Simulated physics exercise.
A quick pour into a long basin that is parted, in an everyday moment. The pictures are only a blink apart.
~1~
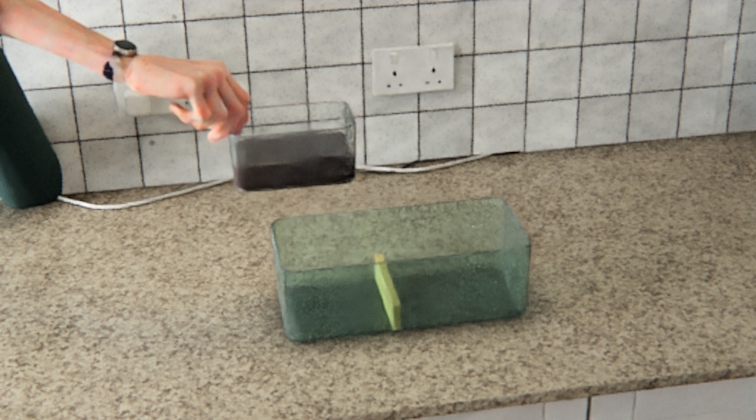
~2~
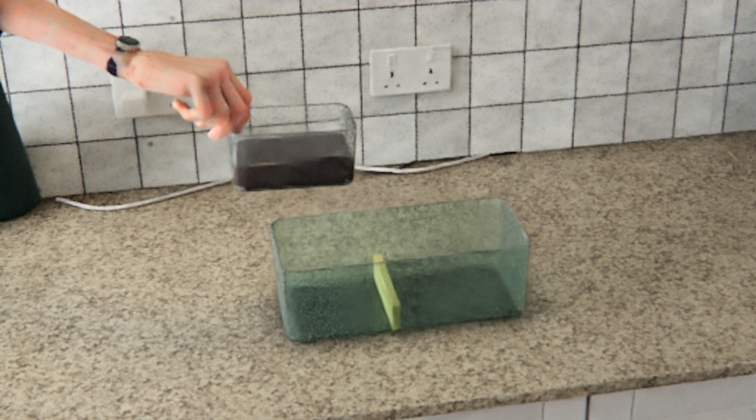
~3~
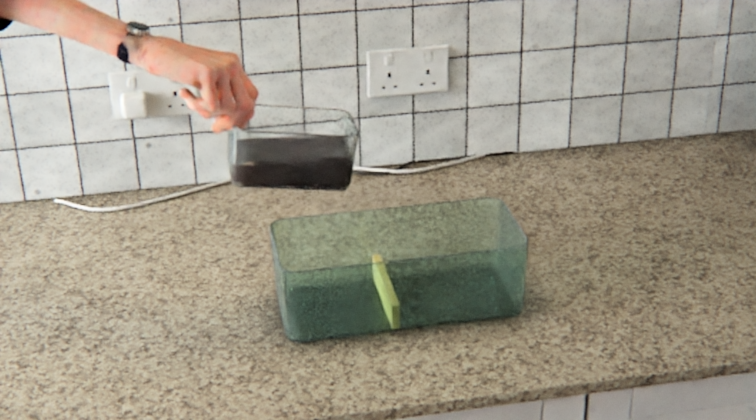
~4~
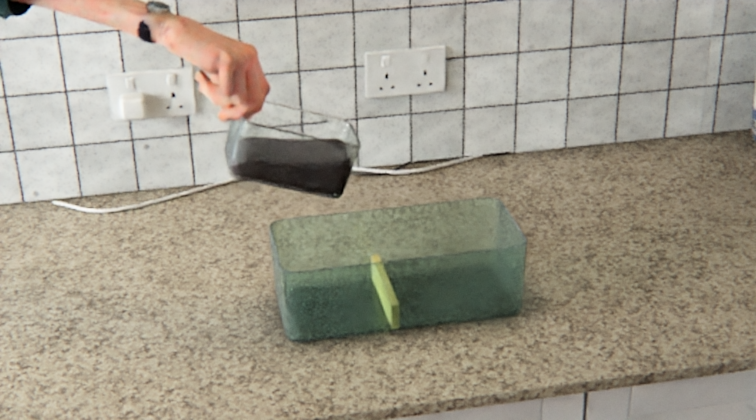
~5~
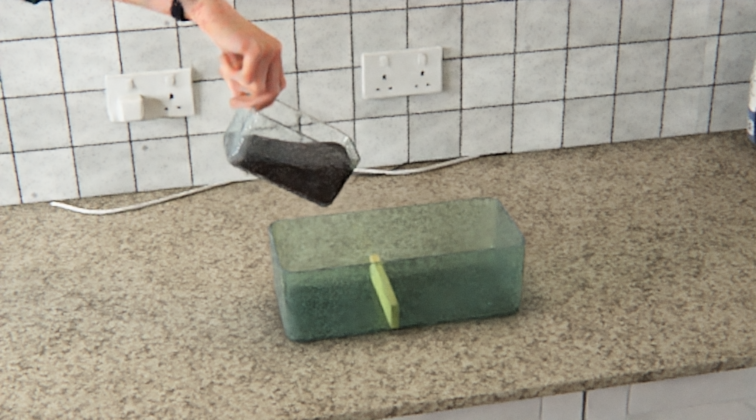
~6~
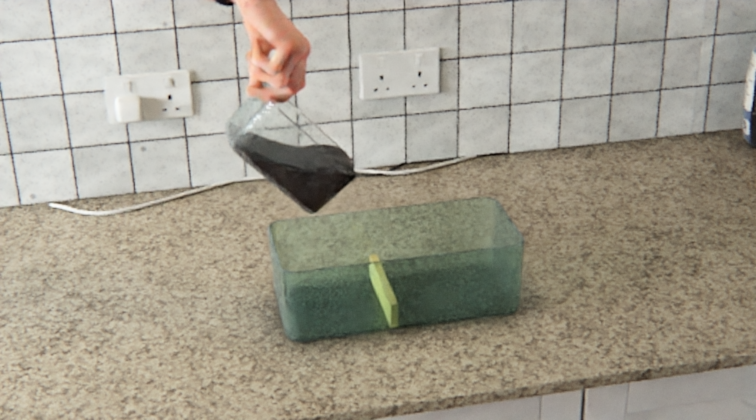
The video shows a hand holding a clear container of dark coffee above a long, greenish transparent basin with a yellow-green divider on a speckled countertop, then steadily tilting the container toward the right as the hand rises and moves rightward.
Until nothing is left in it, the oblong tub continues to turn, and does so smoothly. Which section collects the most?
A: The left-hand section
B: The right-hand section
The left-hand section (A).
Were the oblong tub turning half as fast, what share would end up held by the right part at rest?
About 50 per cent would end up there.
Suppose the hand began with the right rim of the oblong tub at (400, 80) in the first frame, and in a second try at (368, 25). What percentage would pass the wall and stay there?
85 % and 75 %.
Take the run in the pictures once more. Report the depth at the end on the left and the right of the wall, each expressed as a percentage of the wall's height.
Left part: 50 per cent, right part: 10 per cent.
A moment on, the tilt is 115° and 12 per cent is still to pour, 48 is left of the wall and 8 right of it.
Next, the tilt is 117° and 2 per cent is still to pour, 72 is left of the wall and 16 right of it.
Then the tilt is 117° and 0 per cent is still to pour, 75 is left of the wall and 19 right of it.
Later the tilt is 117° and 0 per cent is still to pour, 76 is left of the wall and 21 right of it.
At rest 76 per cent lies left of the wall, 21 right of it and 3 outside.
